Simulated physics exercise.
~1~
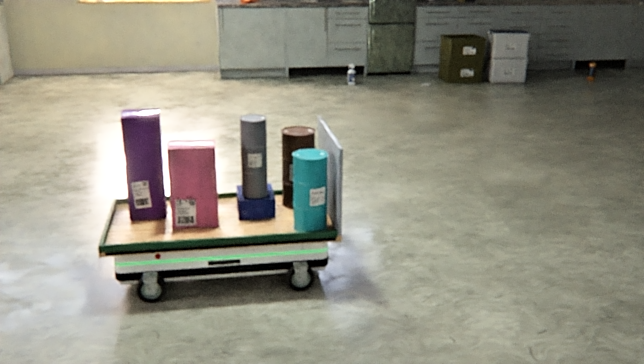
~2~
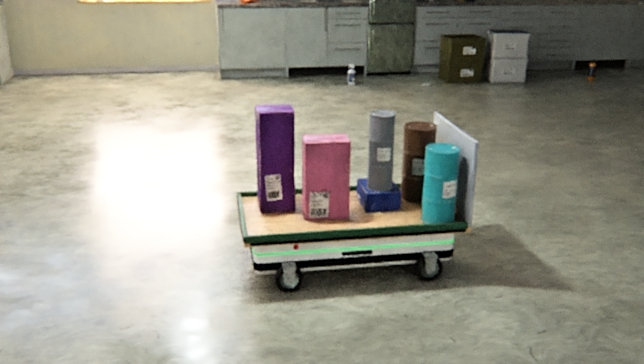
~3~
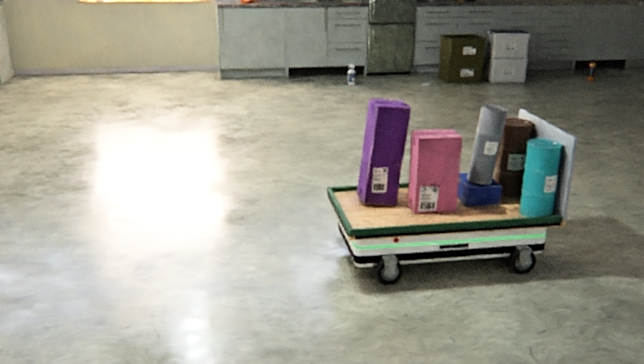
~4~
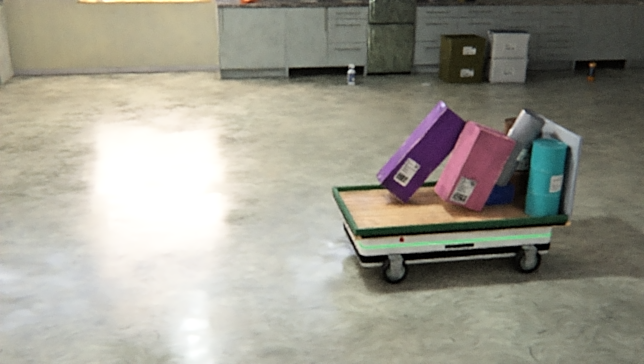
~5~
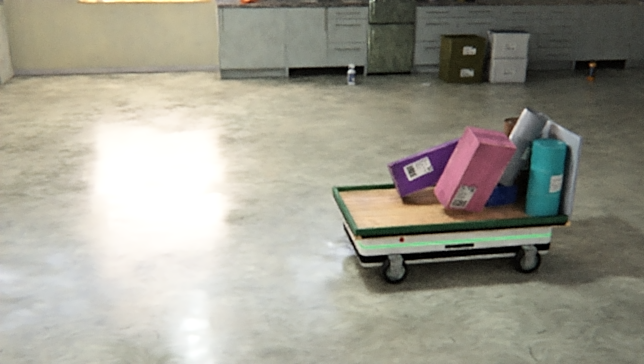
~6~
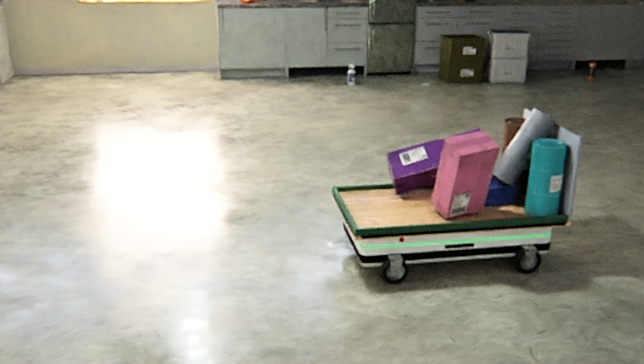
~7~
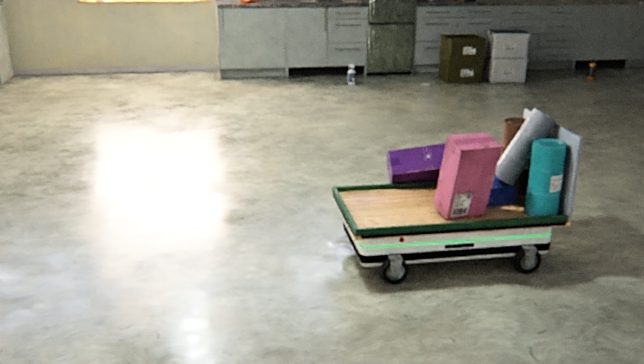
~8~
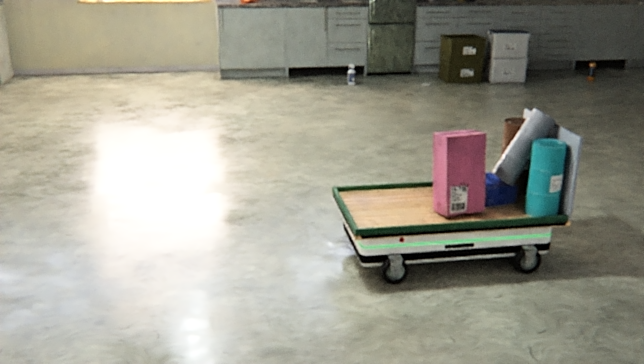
At first, a flat delivery cart carries a purple box, a pink box, a blue parcel, and grey, brown and turquoise canisters to the right across a concrete floor. As it nears the right side, the taller items begin to tip, and the cart stops. The purple and pink boxes lean sharply toward the front board, while the grey canister tilts against it. The purple box drops onto its side behind the pink one, then slides away over the far edge and out of view. The pink box rocks back upright, the grey canister stays leaning, and the turquoise canister still stands.
